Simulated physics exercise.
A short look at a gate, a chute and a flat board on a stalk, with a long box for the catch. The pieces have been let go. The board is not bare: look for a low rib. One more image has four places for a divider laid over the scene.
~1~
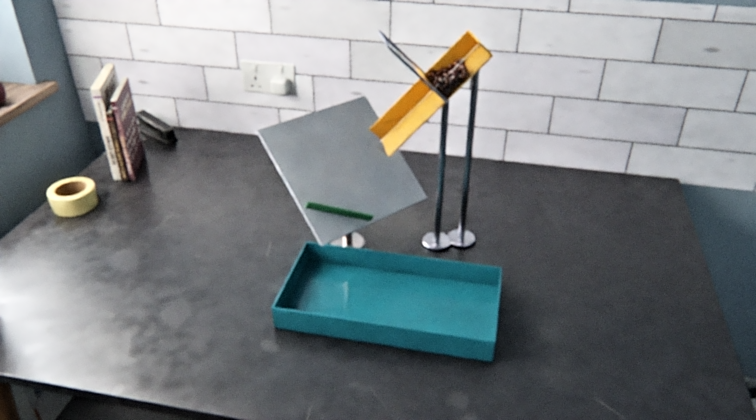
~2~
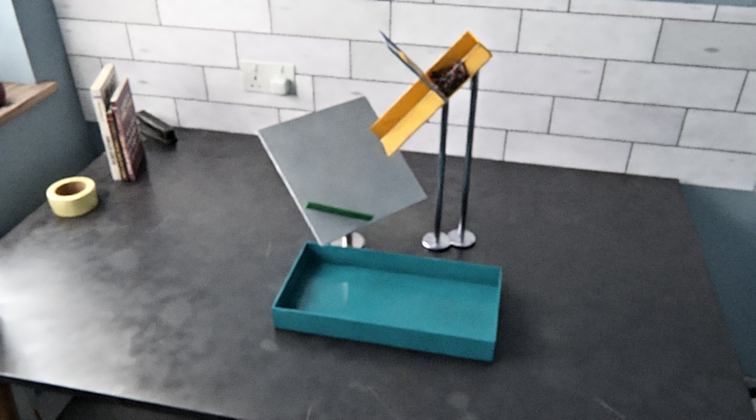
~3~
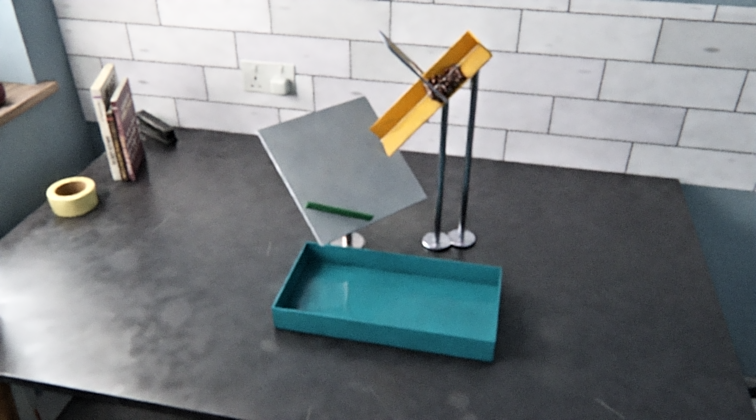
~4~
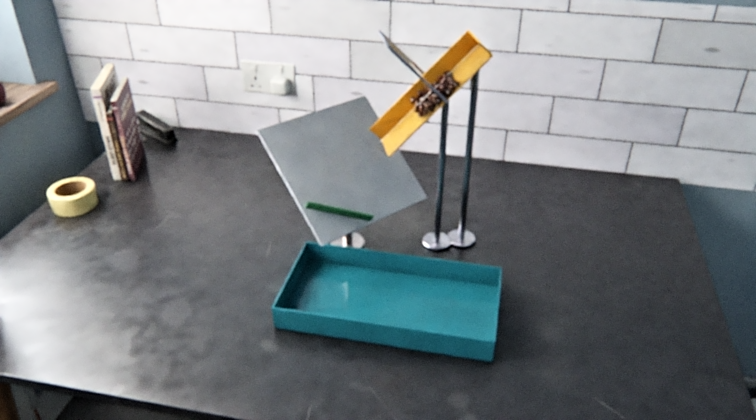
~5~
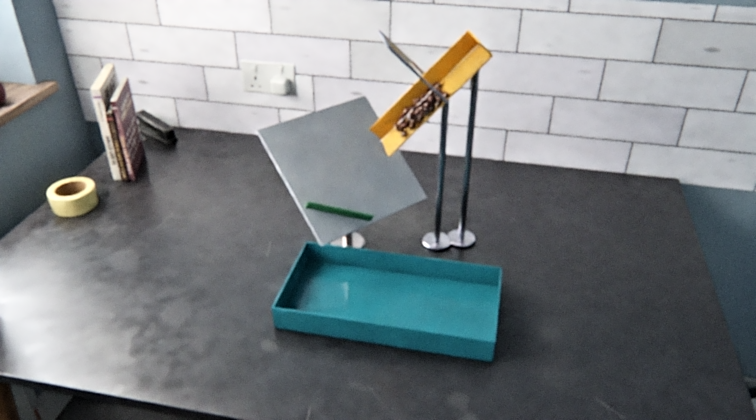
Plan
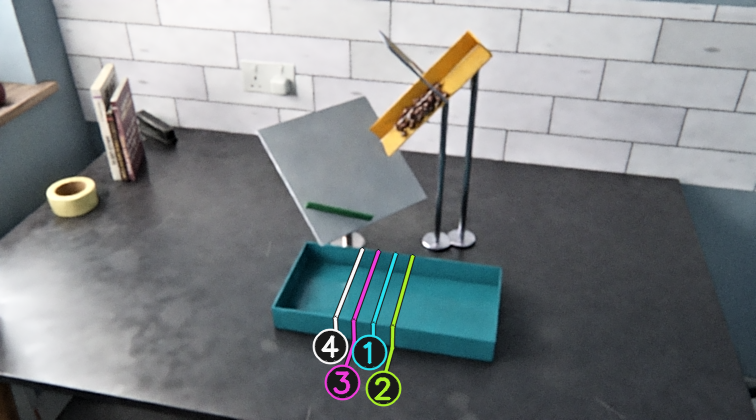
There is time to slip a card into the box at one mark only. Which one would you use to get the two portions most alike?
Line 1 does it best.
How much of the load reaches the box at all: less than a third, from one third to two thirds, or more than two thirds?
It is from one third to two thirds.
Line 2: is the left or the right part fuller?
The left side.
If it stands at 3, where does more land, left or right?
More lands on the right.
On the marked copy, line 1 crosses the front rim at (373, 323); line 2 crosses the front rim at (392, 326); line 3 crosses the front rim at (353, 320); line 4 crosses the front rim at (335, 317).
If 1 is chosen, of what is caught, close to half on the left of the divider, close to half on the right.
If 2 is chosen, of what is caught, all but a few on the left of the divider, a small share on the right.
If 3 is chosen, of what is caught, a small share on the left of the divider, all but a few on the right.
If 4 is chosen, of what is caught, only a few on the left of the divider, all but a few on the right.
